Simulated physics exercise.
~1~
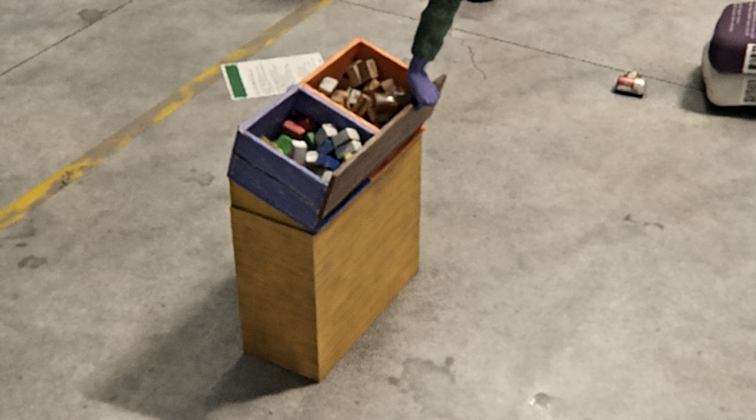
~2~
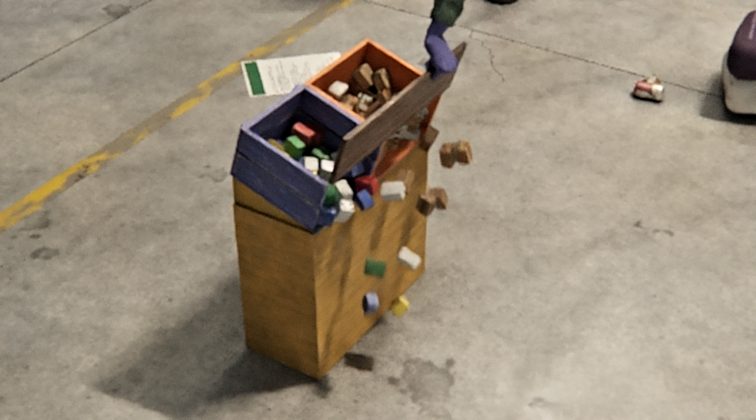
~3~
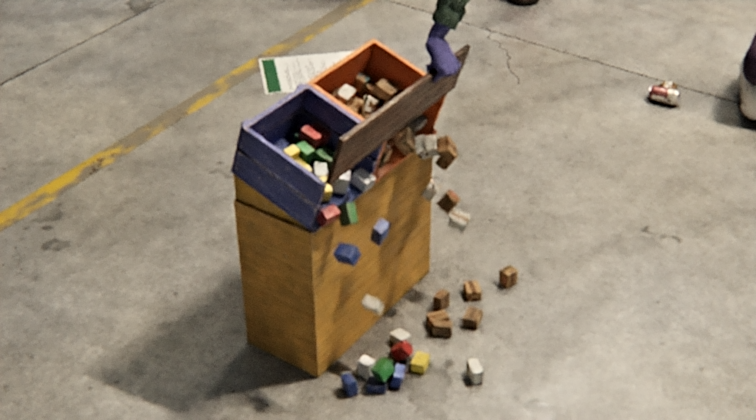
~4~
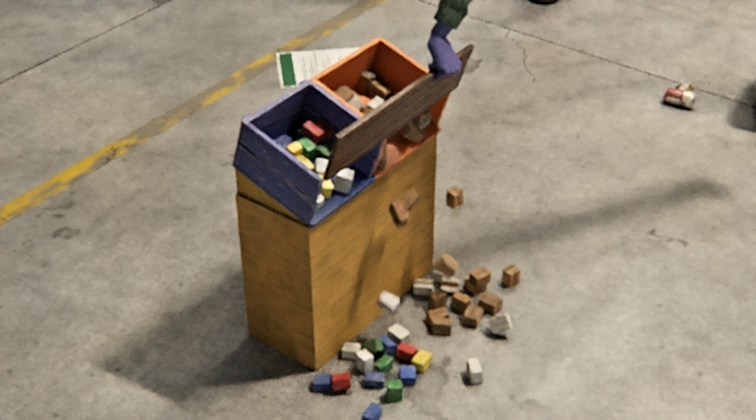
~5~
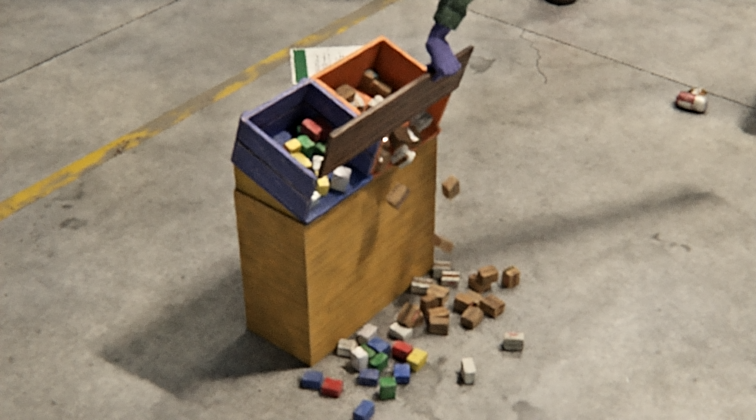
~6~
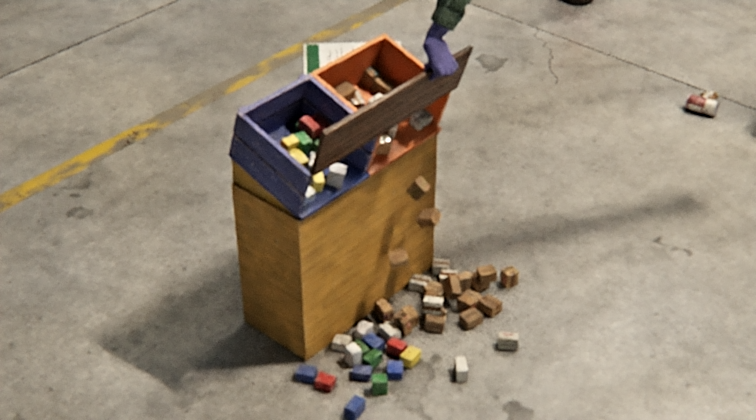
The clip opens on a wooden stand on a concrete floor, bearing a blue chute of coloured toy bricks beside an orange chute of small brown and white parcels, with a purple-gloved hand at the wooden gate across their front. The gate rises, and pieces from both chutes spill underneath and tumble to the floor. Bricks and parcels gather in two neighbouring piles at the foot of the stand. The blue chute soon stops emptying with many bricks still inside, while parcels keep dropping from the orange one. At the end, the gate remains raised, and a few parcels are still falling.
